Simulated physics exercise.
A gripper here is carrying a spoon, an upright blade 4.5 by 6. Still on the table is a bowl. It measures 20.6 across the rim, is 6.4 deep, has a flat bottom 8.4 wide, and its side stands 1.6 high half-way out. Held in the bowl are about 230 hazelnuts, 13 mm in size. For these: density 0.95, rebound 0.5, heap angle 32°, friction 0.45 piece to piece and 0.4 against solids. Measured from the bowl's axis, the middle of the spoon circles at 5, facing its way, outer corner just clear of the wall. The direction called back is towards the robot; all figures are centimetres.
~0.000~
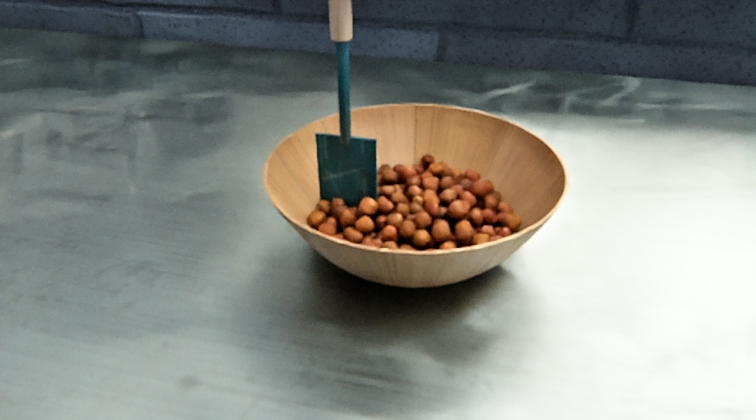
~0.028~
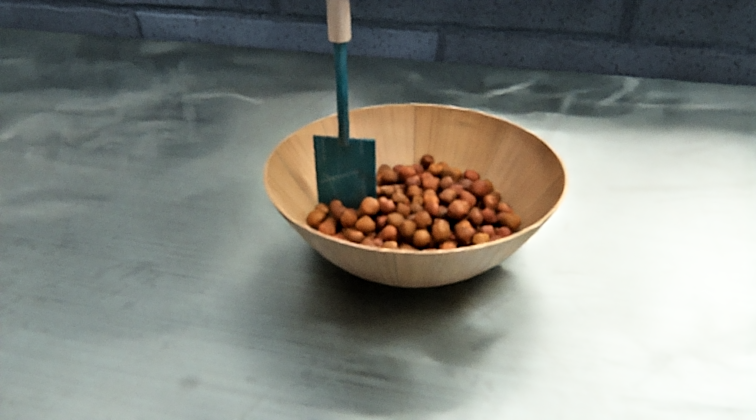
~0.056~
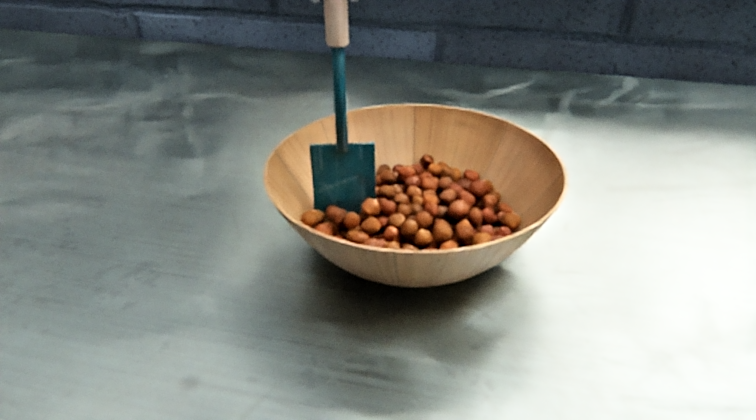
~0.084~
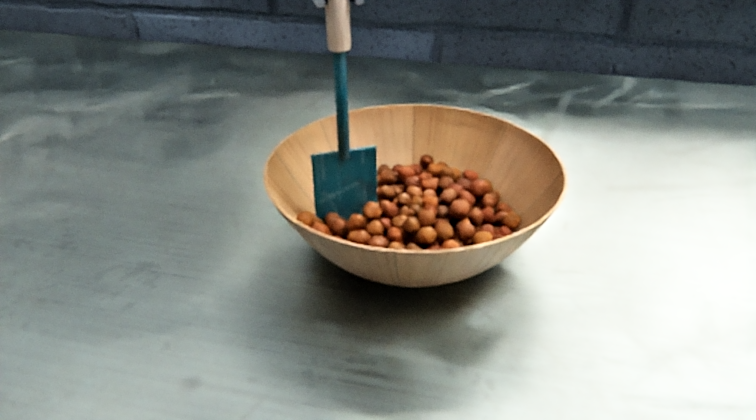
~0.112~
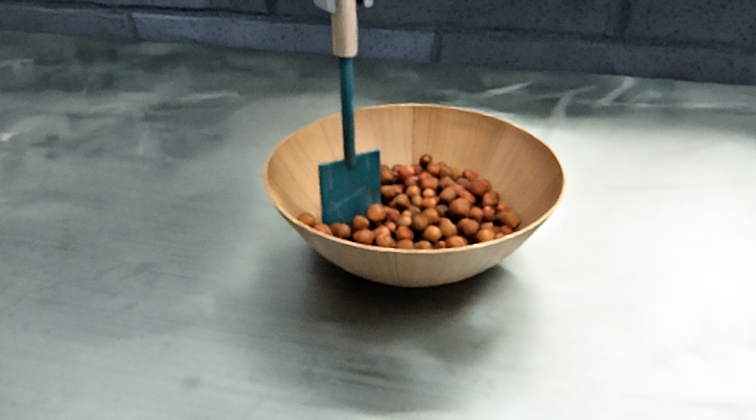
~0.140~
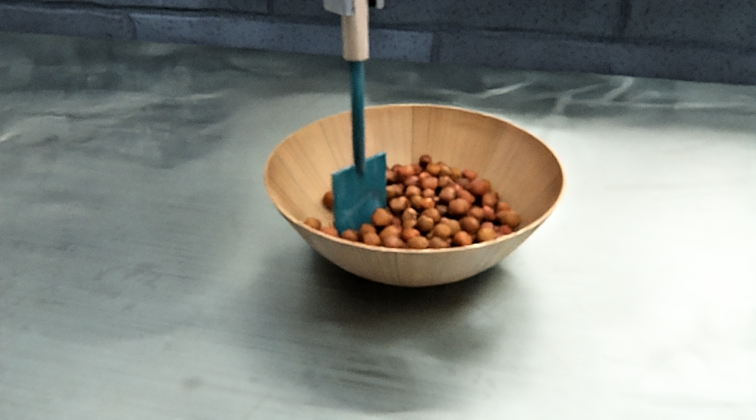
A teal spatula held upright by a gripper slowly pushes through hazelnuts in a wooden bowl.
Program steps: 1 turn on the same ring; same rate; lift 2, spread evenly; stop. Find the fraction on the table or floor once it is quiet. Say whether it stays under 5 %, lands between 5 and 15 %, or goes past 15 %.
It stays under 5 %.
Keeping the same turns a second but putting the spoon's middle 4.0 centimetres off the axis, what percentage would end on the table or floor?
It would come to about 0 per cent.
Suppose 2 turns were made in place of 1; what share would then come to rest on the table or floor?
It would be around 0 percent.
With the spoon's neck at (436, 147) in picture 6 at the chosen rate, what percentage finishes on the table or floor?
Some 15 %.
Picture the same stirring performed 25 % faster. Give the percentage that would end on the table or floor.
Estimate: Near 5 in a hundred.
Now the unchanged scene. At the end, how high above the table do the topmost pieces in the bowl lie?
Top height: Around 6.0 cm.
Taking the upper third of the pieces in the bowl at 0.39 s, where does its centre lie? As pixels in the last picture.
I'd point to somewhere close to (499, 187).
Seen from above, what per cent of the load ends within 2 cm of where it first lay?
Around 30 per cent.
After 0.39 s, 174° round, highest piece 8 above the table; 229 in the bowl.
After 0.64 s, 292° round, highest piece 8 above the table; 229 in the bowl.
After 0.97 s, 0° round, highest piece 6 above the table; 228 in the bowl, 1 on the table or floor.
After 1.67 s, 0° round, highest piece 6 above the table; 228 in the bowl, 1 on the table or floor.
At rest, 228 in the bowl, 1 on the table or floor. That is 0 % on the table or floor.
